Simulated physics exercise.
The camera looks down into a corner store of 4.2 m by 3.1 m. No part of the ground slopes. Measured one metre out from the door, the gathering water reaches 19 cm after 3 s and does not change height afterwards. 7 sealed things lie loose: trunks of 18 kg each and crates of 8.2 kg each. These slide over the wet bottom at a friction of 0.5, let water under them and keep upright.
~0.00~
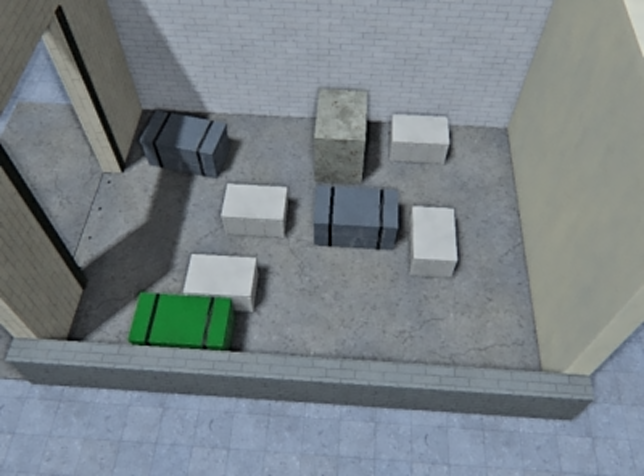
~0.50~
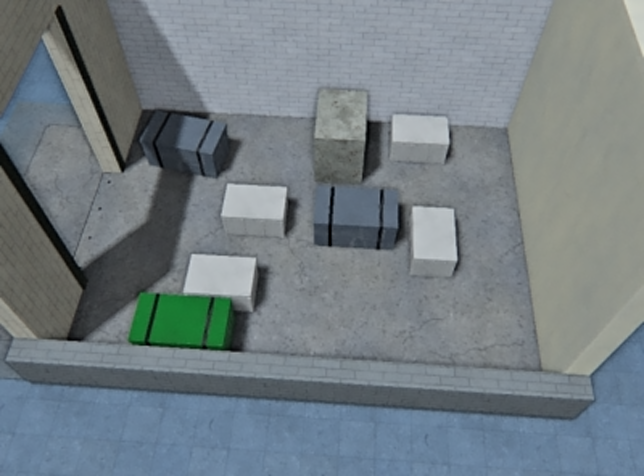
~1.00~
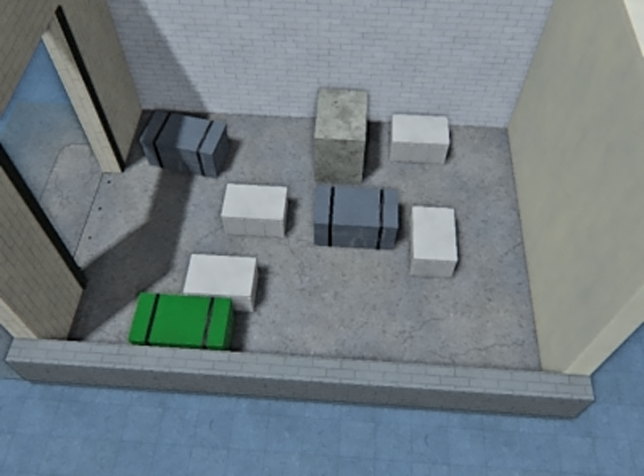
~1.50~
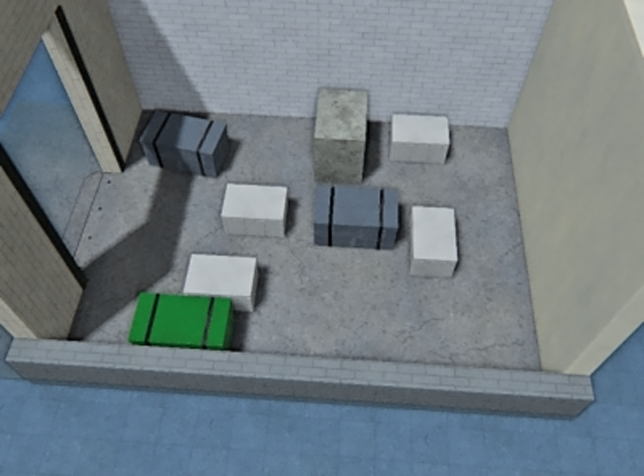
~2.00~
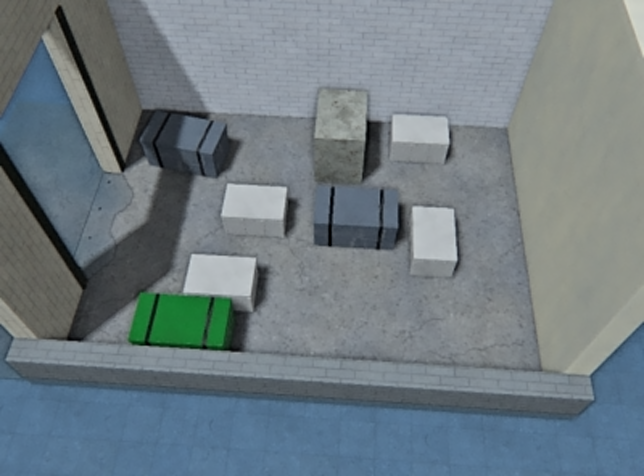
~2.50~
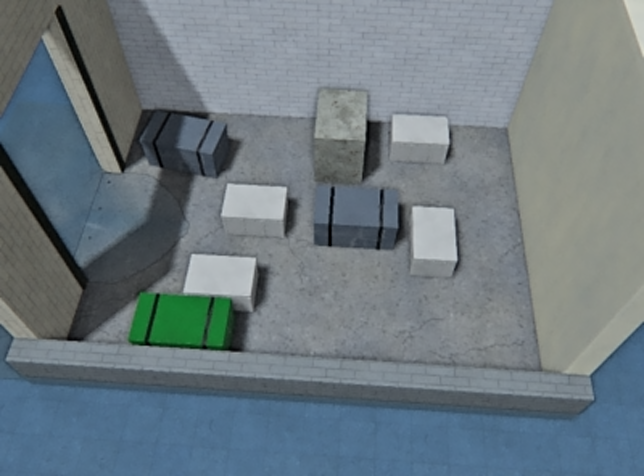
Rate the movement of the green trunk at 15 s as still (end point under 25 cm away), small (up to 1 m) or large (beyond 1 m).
Small.
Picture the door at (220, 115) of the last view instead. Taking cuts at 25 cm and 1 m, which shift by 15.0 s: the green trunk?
You'd see the green trunk wander off a long way.
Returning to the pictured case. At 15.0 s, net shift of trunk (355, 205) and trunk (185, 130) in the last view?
Respectively 100 and 100 cm.
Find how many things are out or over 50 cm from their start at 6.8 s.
The number comes to 4.
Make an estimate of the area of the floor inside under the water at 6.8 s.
The covered patch comes to about 12 m2.
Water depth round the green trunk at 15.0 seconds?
Close to 10 centimetres.
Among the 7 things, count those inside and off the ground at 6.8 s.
The number is 4.
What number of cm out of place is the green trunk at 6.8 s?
About 5 cm by then.
After 3.5 s the green trunk is near (180, 319), 0.0 m from its start, aground; 0 afloat.
After 6.8 s the green trunk is near (180, 322), 0.0 m from its start, aground; 4 afloat.
After 11.0 s the green trunk is near (110, 313), 0.6 m from its start, afloat; 7 afloat.
After 15.0 s the green trunk is near (214, 284), 0.4 m from its start, afloat; 7 afloat.
